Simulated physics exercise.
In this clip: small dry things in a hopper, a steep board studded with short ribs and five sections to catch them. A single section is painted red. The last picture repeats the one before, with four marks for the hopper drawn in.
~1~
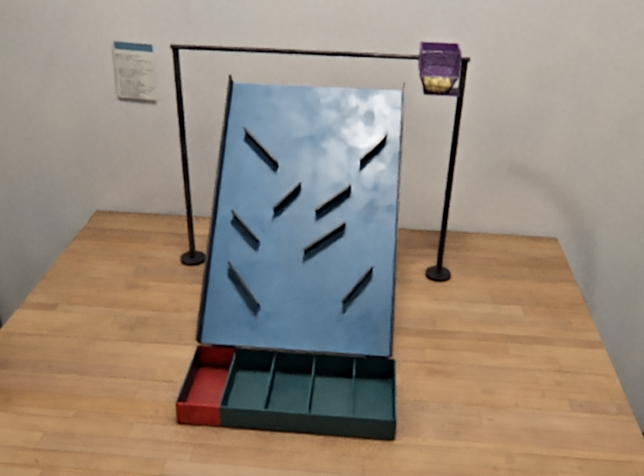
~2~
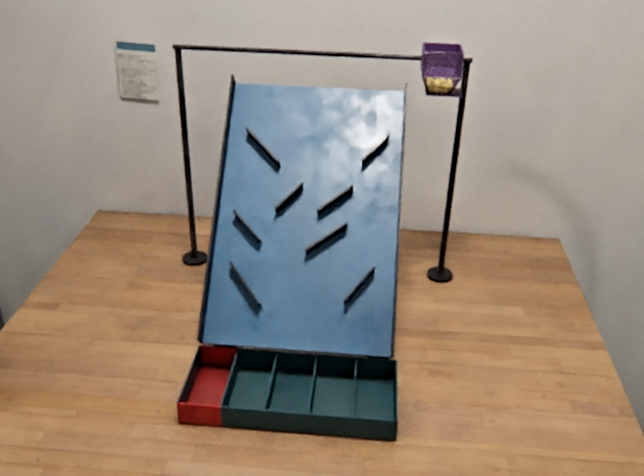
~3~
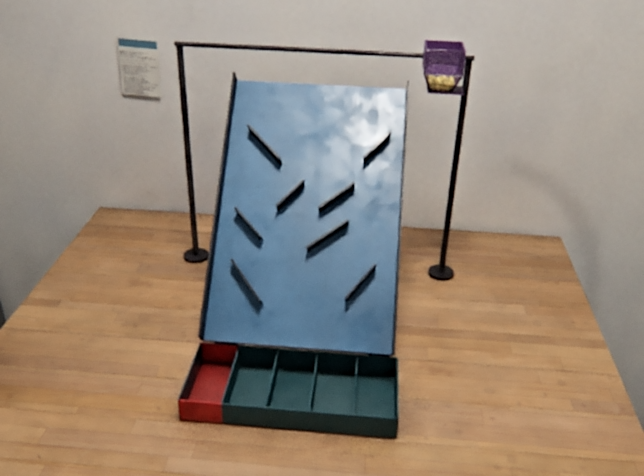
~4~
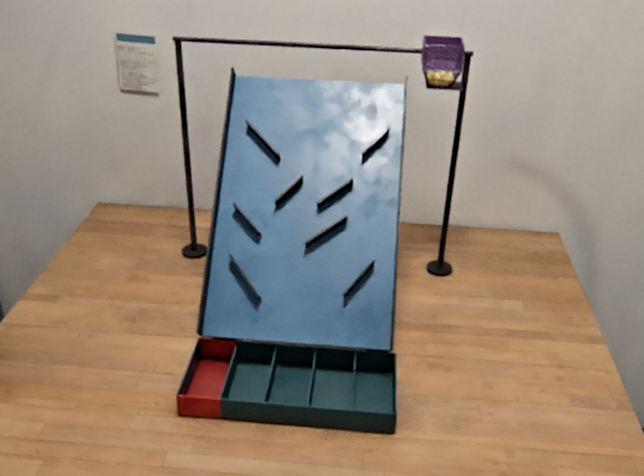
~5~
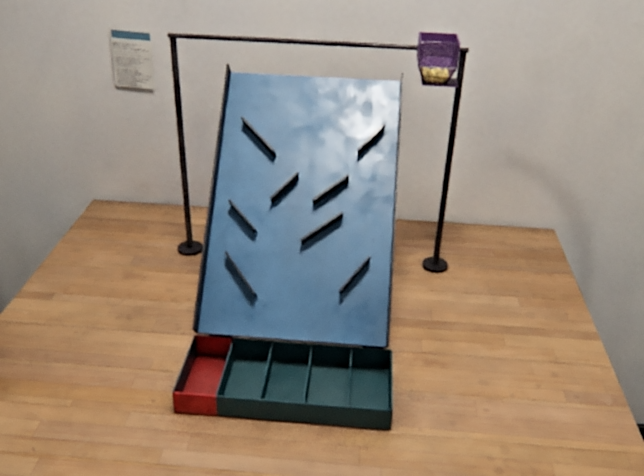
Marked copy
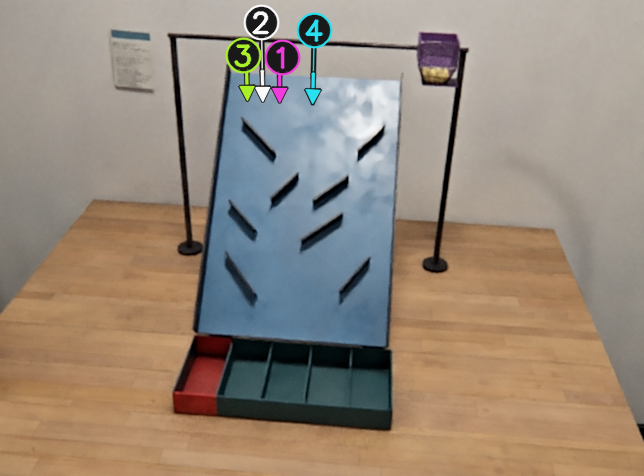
On a wooden tabletop, a purple hopper hanging above a tilted blue ribbed board and red-and-green tray, nothing moving but slight camera drift.
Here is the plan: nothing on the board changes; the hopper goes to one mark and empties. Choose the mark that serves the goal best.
It is 3.
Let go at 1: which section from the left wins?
The third from the left.
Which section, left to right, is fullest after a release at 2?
The third.
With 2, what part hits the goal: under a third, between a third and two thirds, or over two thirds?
It is under a third.
On the marked copy, mark 1 meets the board at (279, 97); mark 2 meets the board at (262, 96); mark 3 meets the board at (247, 95); mark 4 meets the board at (312, 98).
With 1, none in the red section, nearly all in other sections, a stray few outside the box.
With 2, a small part in the red section, most in other sections, a stray few outside the box.
With 3, about a third in the red section, about half in other sections, a small part outside the box.
With 4, none in the red section, nearly all in other sections.
